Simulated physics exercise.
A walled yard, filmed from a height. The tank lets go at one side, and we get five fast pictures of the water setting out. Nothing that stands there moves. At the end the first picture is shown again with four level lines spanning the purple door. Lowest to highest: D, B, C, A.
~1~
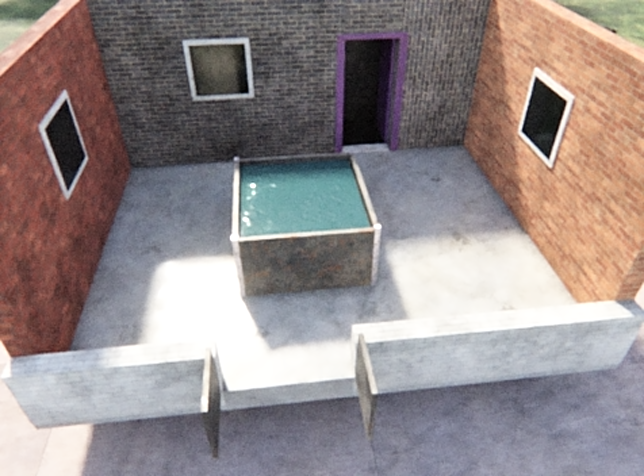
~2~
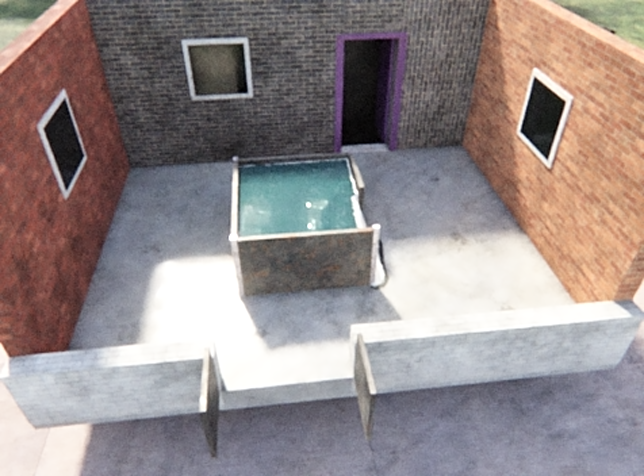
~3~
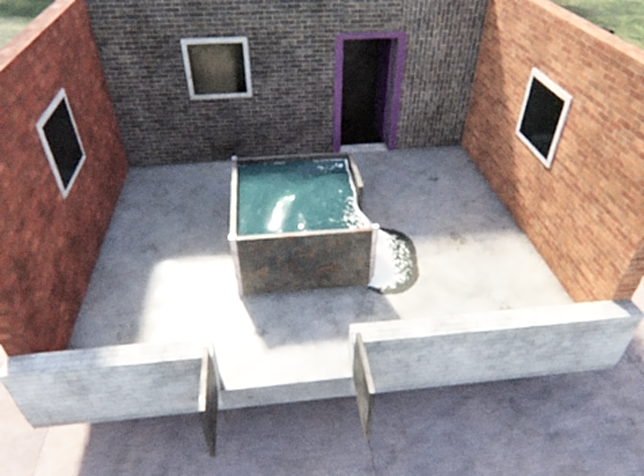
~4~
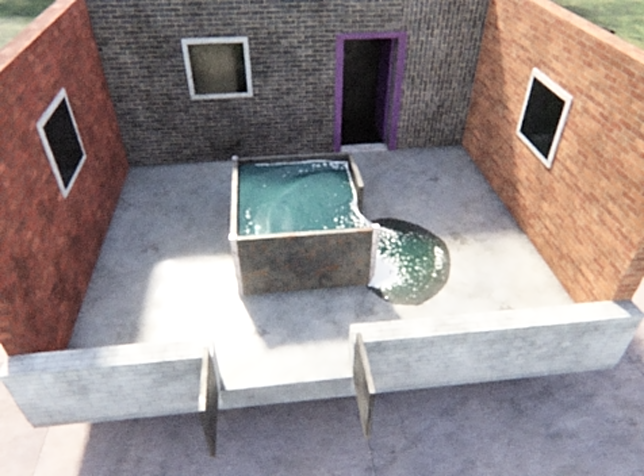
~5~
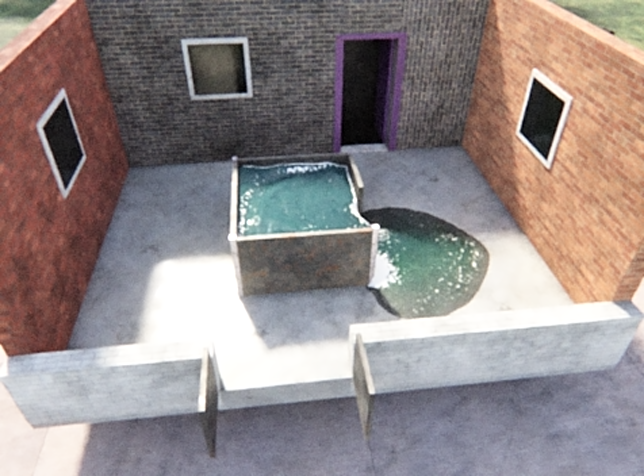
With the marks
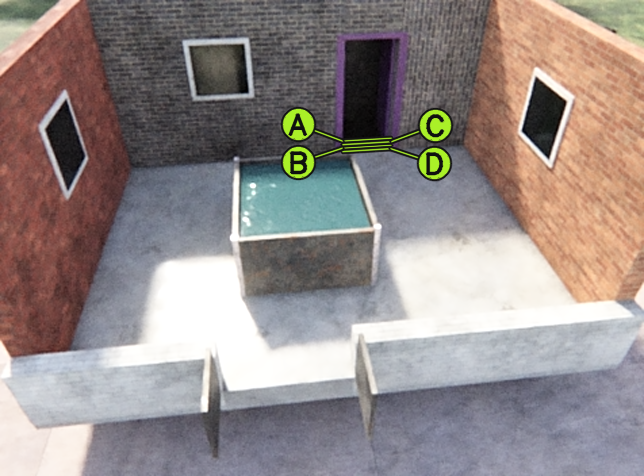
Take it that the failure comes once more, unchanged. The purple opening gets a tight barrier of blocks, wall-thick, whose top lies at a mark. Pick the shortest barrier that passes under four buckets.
Take B.
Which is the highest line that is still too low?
That is line D.
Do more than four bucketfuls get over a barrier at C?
No, that is safe.
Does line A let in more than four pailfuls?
No.
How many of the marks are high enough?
Three of them.
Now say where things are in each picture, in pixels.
The first picture shows water in the tank at rest, its middle at (301, 196); foot of the purple doorway at (366, 152); open gate at (285, 328).
In the second picture, 1 % of the ground under water, visible out to (380, 282).
In the third picture, 3 % of the ground under water, visible out to (397, 234).
In the fourth picture, 6 % of the ground under water, visible out to (440, 243).
In the fifth picture, 12 % of the ground under water, visible out to (483, 252).
In lime, A at (367, 139); B at (366, 146); C at (367, 143); D at (366, 150); from the bottom up D, B, C, A.
For line A, nothing gets over.
For line B, a splash gets over, under a bucket.
For line C, nothing gets over.
For line D, about 8 bucketfuls get in.
